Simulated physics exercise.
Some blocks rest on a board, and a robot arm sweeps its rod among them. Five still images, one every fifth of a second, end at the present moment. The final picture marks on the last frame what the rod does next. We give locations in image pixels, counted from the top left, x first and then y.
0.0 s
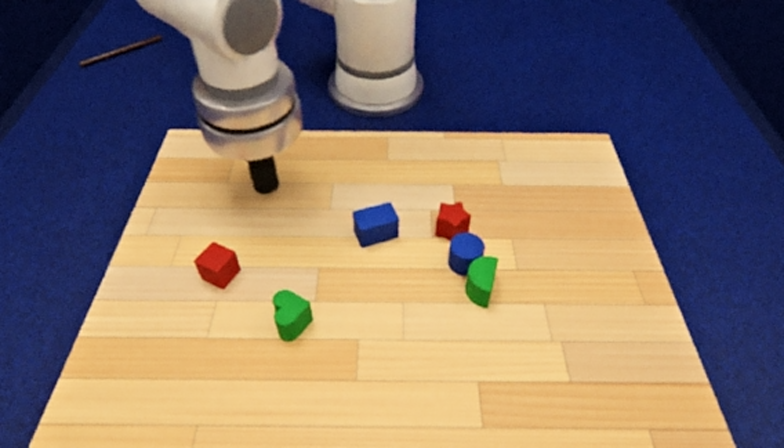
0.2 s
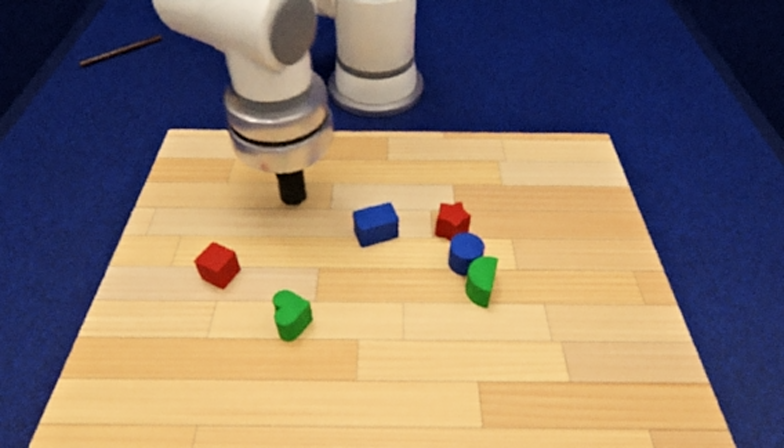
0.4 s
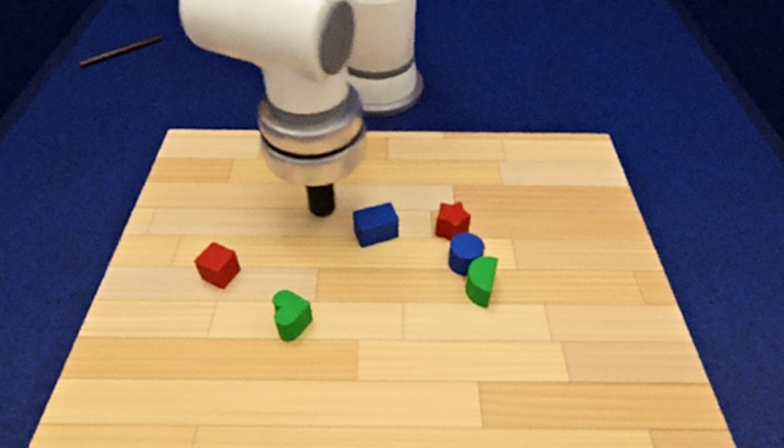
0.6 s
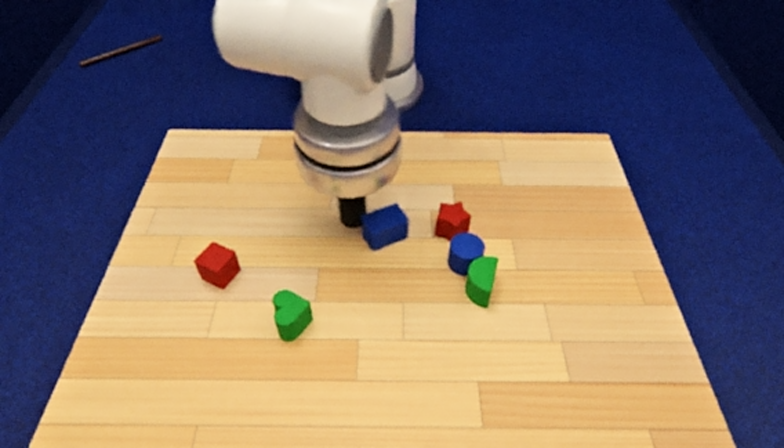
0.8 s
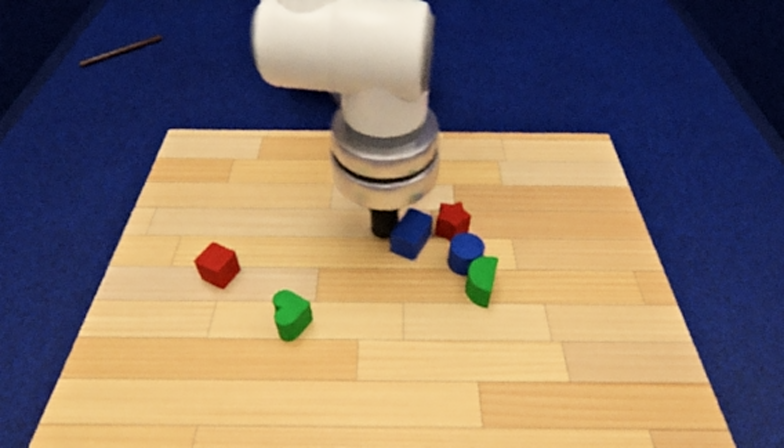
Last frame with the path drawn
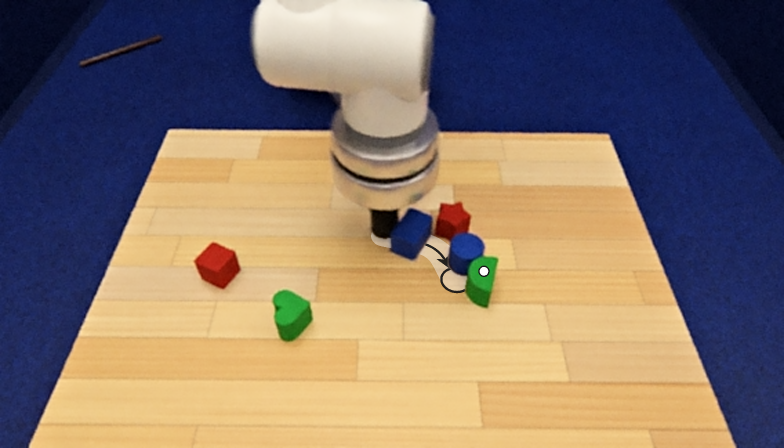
On a wooden board scattered with six small red, blue and green blocks, a robot arm lowers its black rod near the upper left. The arm glides rightward and slightly toward the viewer, meets the blue rectangular block, then pushes it right, turning it, close beside the red star.
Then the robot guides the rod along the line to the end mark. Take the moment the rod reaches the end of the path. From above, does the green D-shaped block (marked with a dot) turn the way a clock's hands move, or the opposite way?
Viewed from overhead, the green D-shaped block winds up turned clockwise.
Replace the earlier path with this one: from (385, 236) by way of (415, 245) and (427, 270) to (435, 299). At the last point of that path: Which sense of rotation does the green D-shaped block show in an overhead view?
From the top, the block rotates clockwise.
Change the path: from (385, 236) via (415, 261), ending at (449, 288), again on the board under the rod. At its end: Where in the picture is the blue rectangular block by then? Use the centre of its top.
The centre of its top will be at (447, 236).
The drawn path runs from (385, 236) over (415, 242) and (442, 255) to (456, 280); the dot is on the green D-shaped block.
What follows on the original path. One third of the way, rod at (416, 235); blue rectangular block at (445, 229), turned 10° anticlockwise; red star block at (472, 213), turned 40° anticlockwise; blue circular block at (473, 246); green D-shaped block at (487, 273).
Two thirds of the way, rod at (443, 248); blue rectangular block at (473, 241), turned 20° anticlockwise; red star block at (482, 213), turned 80° anticlockwise; blue circular block at (506, 251); green D-shaped block at (494, 277), turned 40° clockwise.
At the end, rod at (457, 273); blue rectangular block at (483, 249), turned 45° anticlockwise; red star block at (482, 213), turned 80° anticlockwise; blue circular block at (518, 253); green D-shaped block at (495, 279), turned 45° clockwise.
